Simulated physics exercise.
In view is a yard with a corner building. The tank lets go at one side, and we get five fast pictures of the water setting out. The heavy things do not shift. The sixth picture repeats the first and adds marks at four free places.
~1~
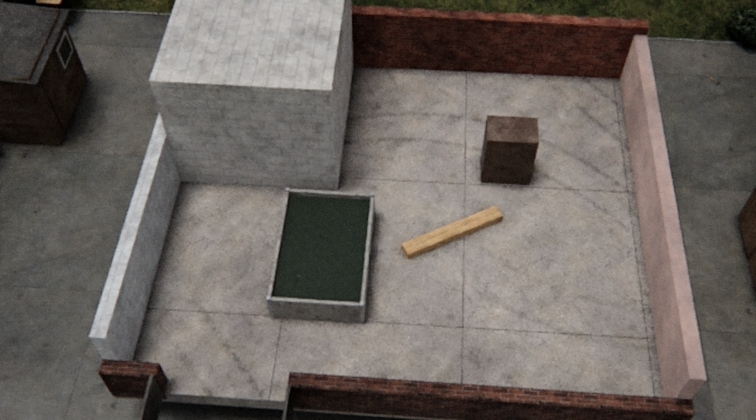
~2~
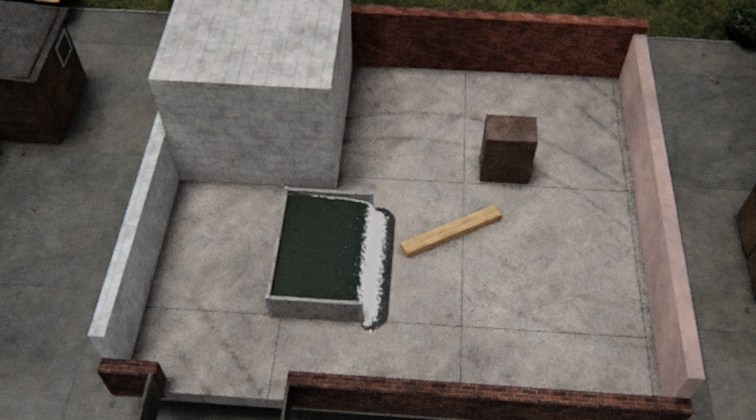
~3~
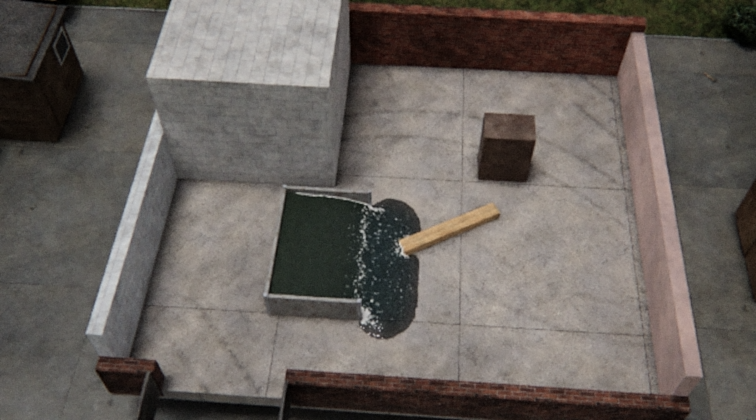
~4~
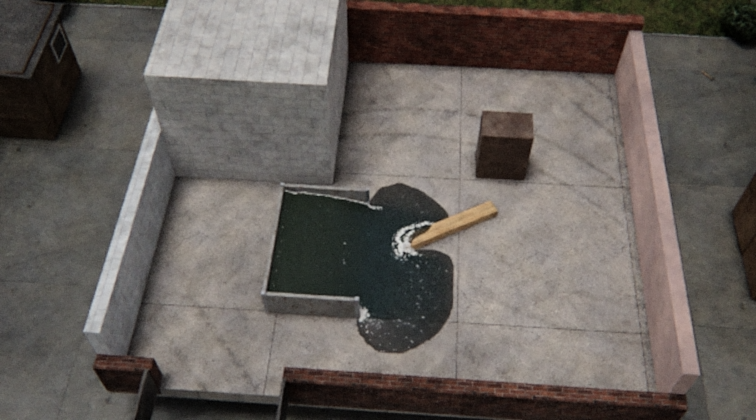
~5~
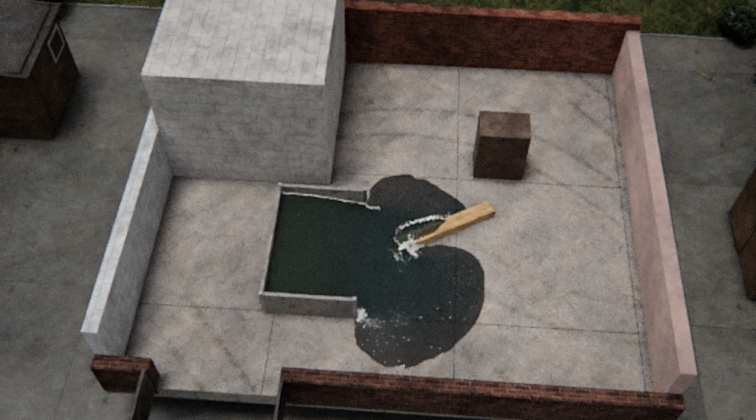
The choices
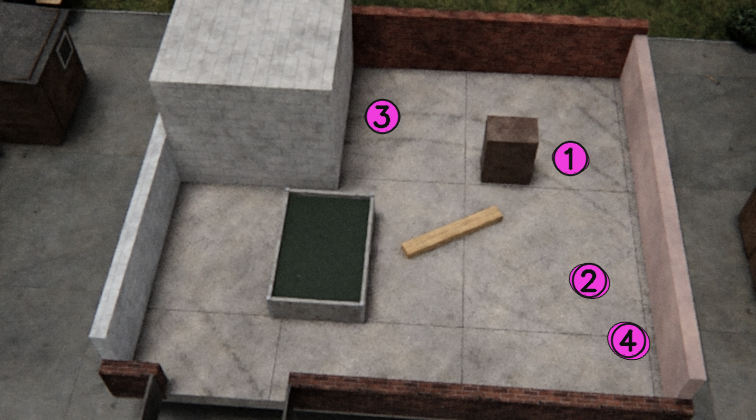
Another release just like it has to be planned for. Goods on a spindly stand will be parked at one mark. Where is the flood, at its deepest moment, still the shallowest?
The best place is 1.
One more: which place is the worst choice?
Here it is place 4.
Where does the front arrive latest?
The answer is 3.
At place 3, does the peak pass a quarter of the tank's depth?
No, less.
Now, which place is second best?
3 it is.
In magenta, 1 at (570, 158); 2 at (589, 280); 3 at (382, 116); 4 at (628, 340).
For place 1, the water peaks at about 7 % of the depth that stood in the tank.
For place 2, the water peaks at about 28 % of the depth that stood in the tank.
For place 3, the water peaks at about 13 % of the depth that stood in the tank.
For place 4, the water peaks at about 44 % of the depth that stood in the tank.
